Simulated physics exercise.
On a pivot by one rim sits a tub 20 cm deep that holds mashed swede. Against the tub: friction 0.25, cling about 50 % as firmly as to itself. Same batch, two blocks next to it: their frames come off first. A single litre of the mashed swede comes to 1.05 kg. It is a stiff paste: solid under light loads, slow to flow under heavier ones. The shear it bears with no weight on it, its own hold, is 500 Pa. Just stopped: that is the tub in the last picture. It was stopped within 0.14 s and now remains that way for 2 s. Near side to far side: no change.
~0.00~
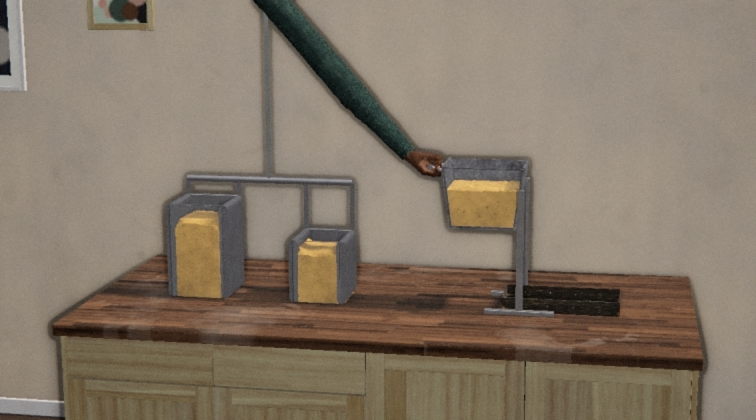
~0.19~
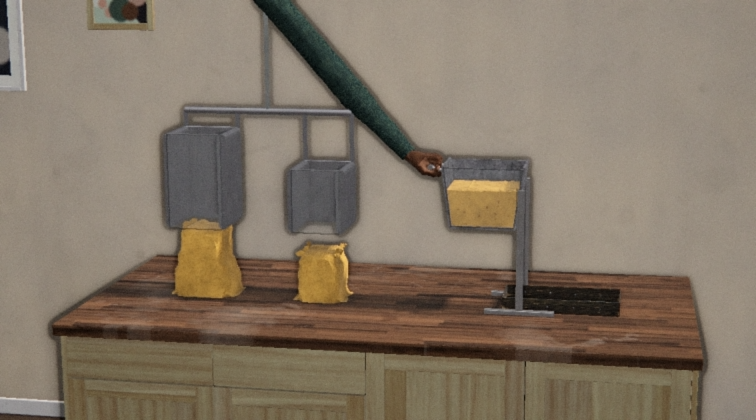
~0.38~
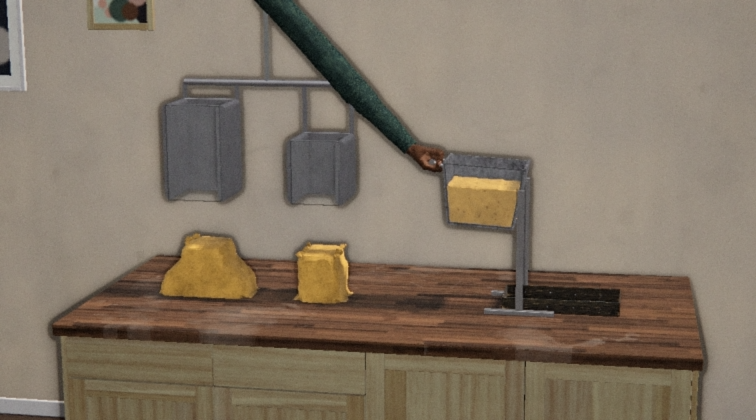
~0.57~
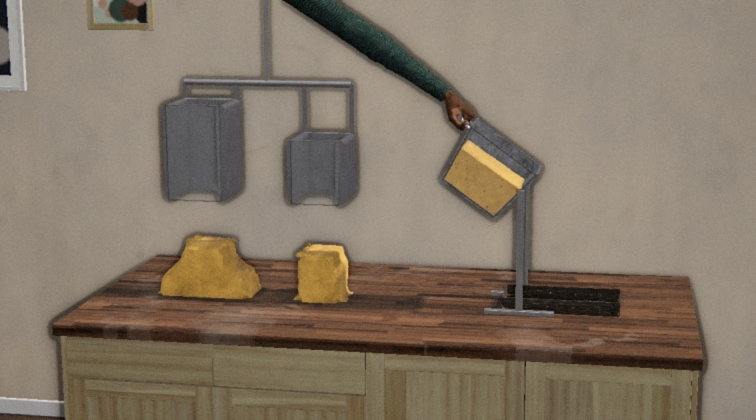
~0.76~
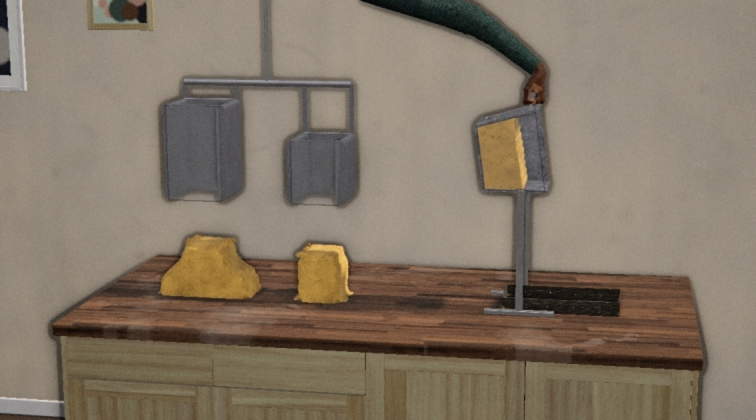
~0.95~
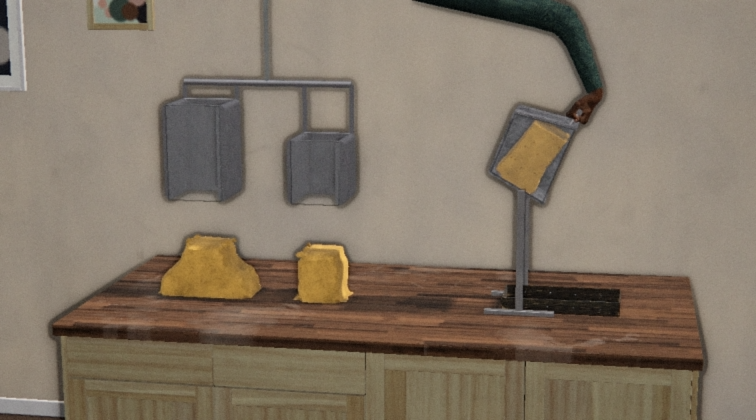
An arm in a dark green sleeve reaches over a wooden counter against a beige wall, seen from the front and slightly above. It grips a grey tub of yellow mash on a post at right, while two grey moulds surround yellow blocks at left. The moulds lift, the taller block slumps and spreads, the shorter keeps its shape, then the hand turns the tub clockwise past upright, mash still inside.
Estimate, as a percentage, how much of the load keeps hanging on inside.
0 %.
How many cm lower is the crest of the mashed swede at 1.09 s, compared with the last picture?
I reckon it's close to 14 cm.
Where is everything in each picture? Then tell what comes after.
The first frame shows handle-side rim at (444, 167), tilt 0 degrees; top of the mashed swede at (503, 191); blocks stand 28 cm, 18 cm (left to right).
The second frame shows handle-side rim at (444, 167), tilt 0 degrees; top of the mashed swede at (503, 191); blocks stand 25 cm, 18 cm (left to right).
The third frame shows handle-side rim at (445, 163), tilt 3 degrees; top of the mashed swede at (451, 186); blocks stand 19 cm, 18 cm (left to right).
The fourth frame shows handle-side rim at (473, 127), tilt 36 degrees; top of the mashed swede at (464, 149); blocks stand 19 cm, 18 cm (left to right).
The fifth frame shows handle-side rim at (537, 113), tilt 82 degrees; top of the mashed swede at (510, 120); blocks stand 19 cm, 18 cm (left to right).
The sixth frame shows handle-side rim at (575, 131), tilt 112 degrees; top of the mashed swede at (537, 124); blocks stand 19 cm, 18 cm (left to right).
After 1.09 s, the tub is at 112 degrees and holds 42 %.
After 1.26 s, the tub is at 112 degrees and holds 0 %.
After 1.43 s, the tub is at 112 degrees and holds 0 %.
After 1.60 s, the tub is at 112 degrees and holds 0 %.
After 2.95 s, at the end, the tub is at 112 degrees and holds 0 %.
